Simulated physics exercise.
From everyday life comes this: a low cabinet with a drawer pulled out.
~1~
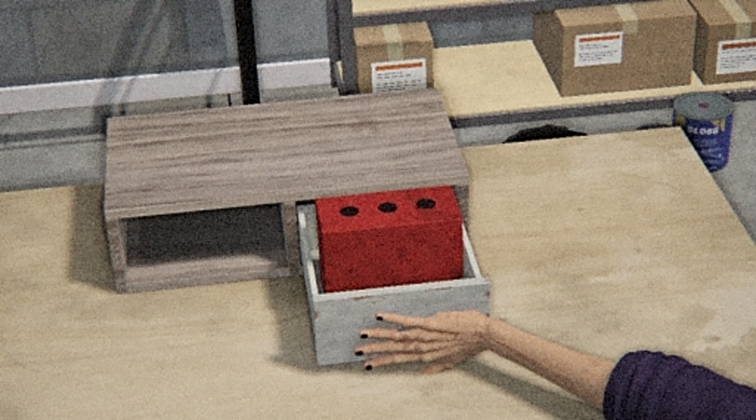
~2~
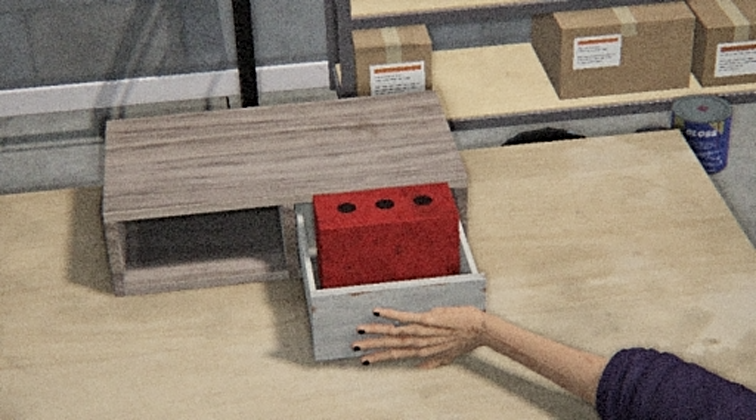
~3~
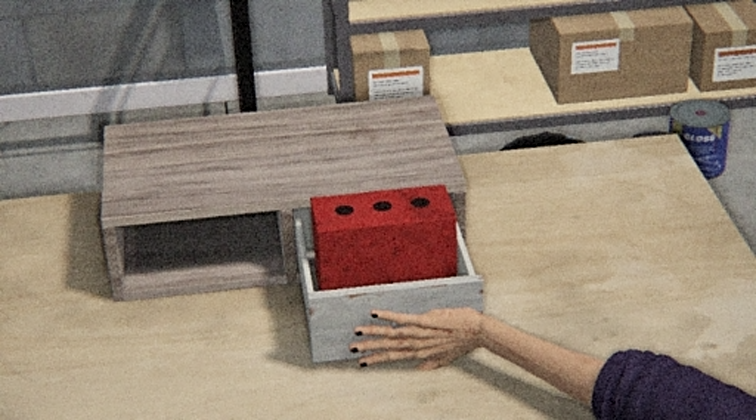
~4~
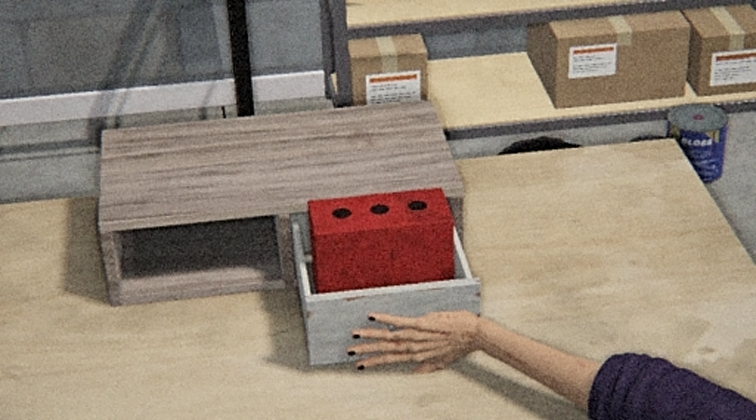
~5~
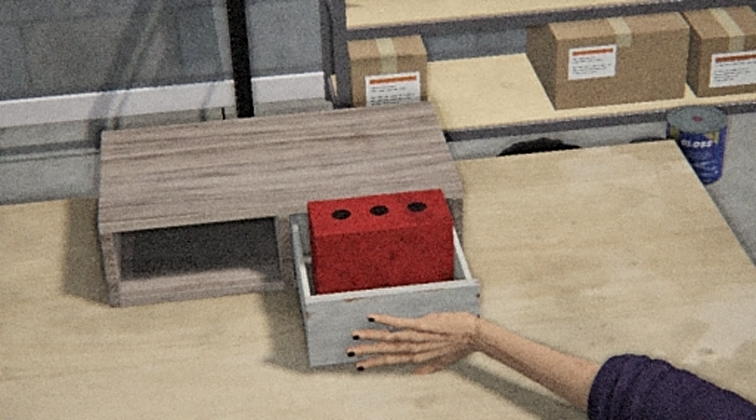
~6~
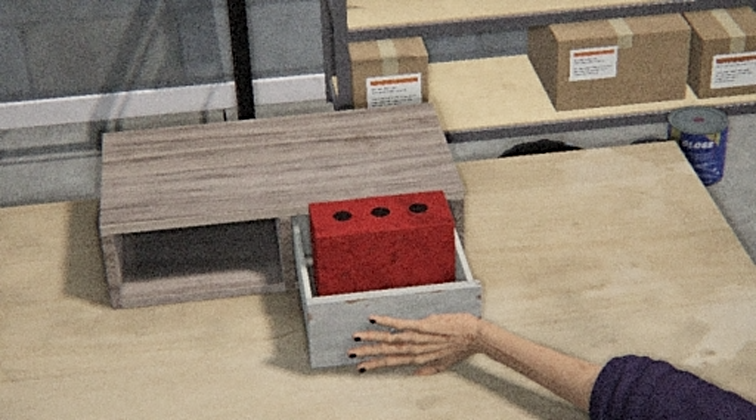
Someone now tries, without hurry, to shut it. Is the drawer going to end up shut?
Stuck partway.
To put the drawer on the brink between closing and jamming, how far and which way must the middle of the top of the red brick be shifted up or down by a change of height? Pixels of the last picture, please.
Down, by 20 pixels.
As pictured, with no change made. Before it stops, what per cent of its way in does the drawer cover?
10 %.
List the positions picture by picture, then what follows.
In the first picture, drawer (389, 270) wide open; red brick (389, 248).
In the second picture, drawer (386, 267) wide open; chest (283, 189).
In the third picture, drawer (384, 269) wide open; red brick (384, 247).
In the fourth picture, drawer (381, 272) wide open; chest (279, 198).
In the fifth picture, drawer (381, 273) wide open; red brick (381, 251).
In the sixth picture, drawer (382, 274) wide open; chest (280, 201).
Then, 0.30 s after the last picture, drawer starting in.
Then, 0.66 s after the last picture, drawer stopped, still ajar.
At rest, the drawer stays ajar.
